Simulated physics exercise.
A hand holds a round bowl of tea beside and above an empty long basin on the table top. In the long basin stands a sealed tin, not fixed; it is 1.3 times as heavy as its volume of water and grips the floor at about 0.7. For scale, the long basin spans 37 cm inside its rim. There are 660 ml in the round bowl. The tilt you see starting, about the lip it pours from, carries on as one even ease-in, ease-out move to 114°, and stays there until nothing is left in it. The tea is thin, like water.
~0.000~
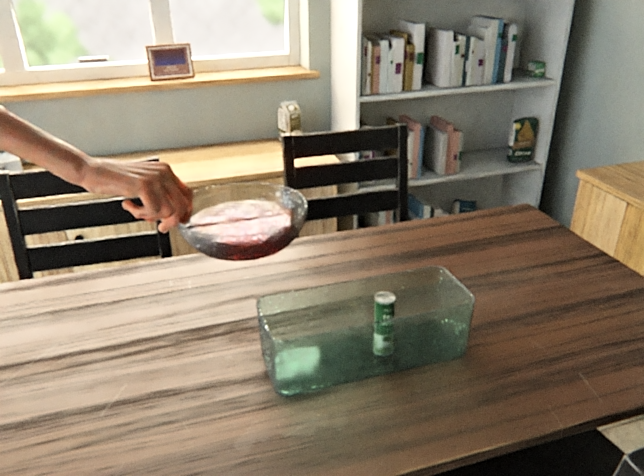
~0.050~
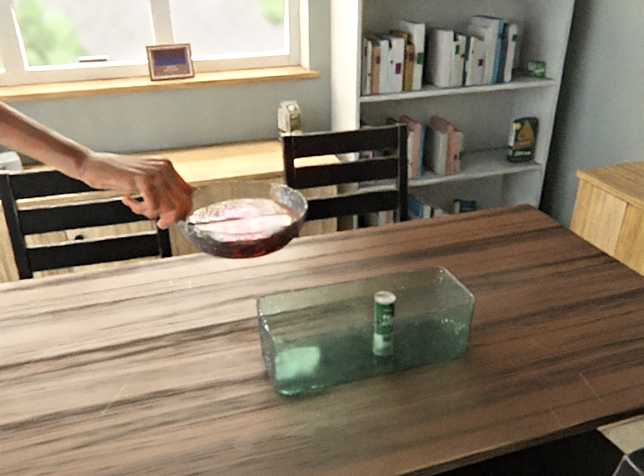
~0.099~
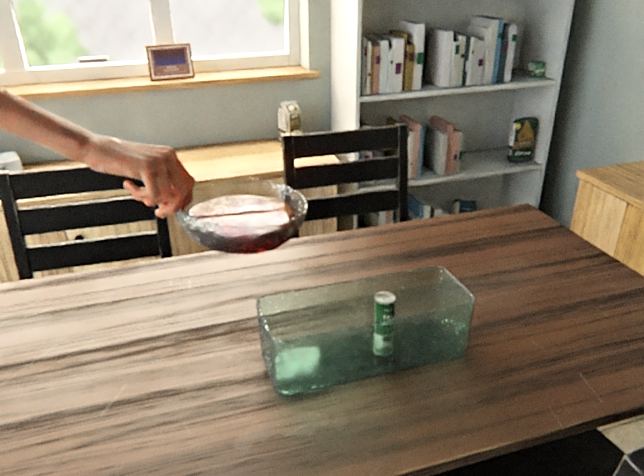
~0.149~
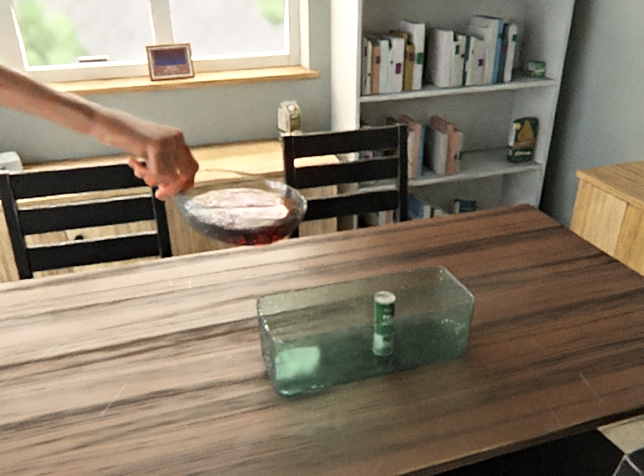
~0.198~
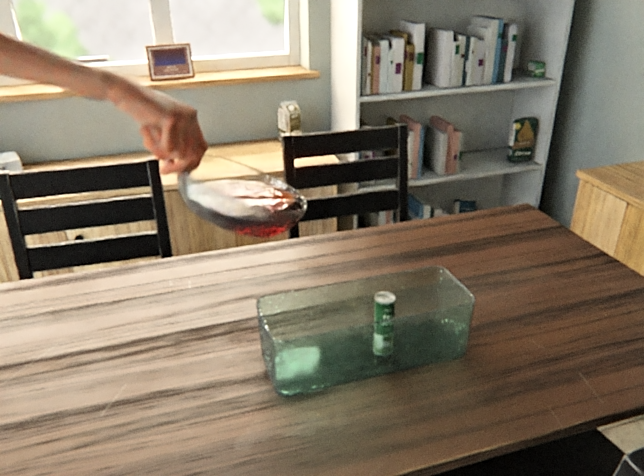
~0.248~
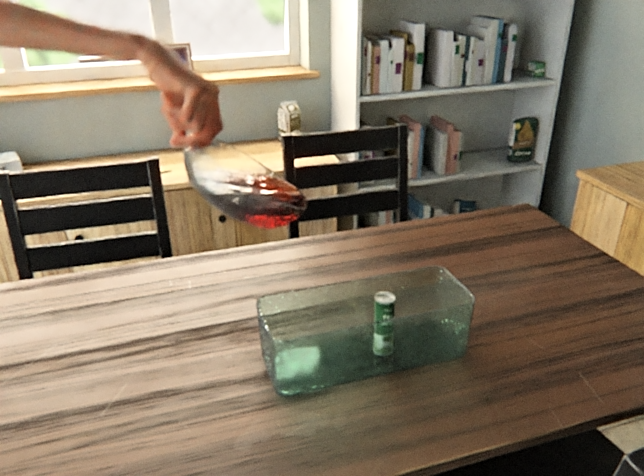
A hand tilting a round glass bowl of reddish tea steadily to the right, above a wooden table holding a long glass basin.
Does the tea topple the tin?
The tin stays up.
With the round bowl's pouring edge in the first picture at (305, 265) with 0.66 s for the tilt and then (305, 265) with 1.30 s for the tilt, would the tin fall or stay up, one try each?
First it topples; then it stays up.
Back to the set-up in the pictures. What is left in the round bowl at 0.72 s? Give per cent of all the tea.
About 0 per cent.
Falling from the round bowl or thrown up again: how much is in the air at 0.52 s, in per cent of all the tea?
About 90 per cent.
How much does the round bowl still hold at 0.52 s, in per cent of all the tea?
About 5 per cent.
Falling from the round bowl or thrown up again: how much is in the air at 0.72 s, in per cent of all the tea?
Some 4 per cent.
Then, 0.52 s in, the tilt is 102° and 5 per cent is still to pour; the tin stands where it began.
Then, 0.72 s in, the tilt is 114° and 0 per cent is still to pour; the tin stands where it began.
Then, 0.93 s in, the tilt is 114° and 0 per cent is still to pour; the tin stands where it began.
Then, 1.16 s in, the tilt is 114° and 0 per cent is still to pour; the tin stands where it began.
Finally, the tin stands where it began.
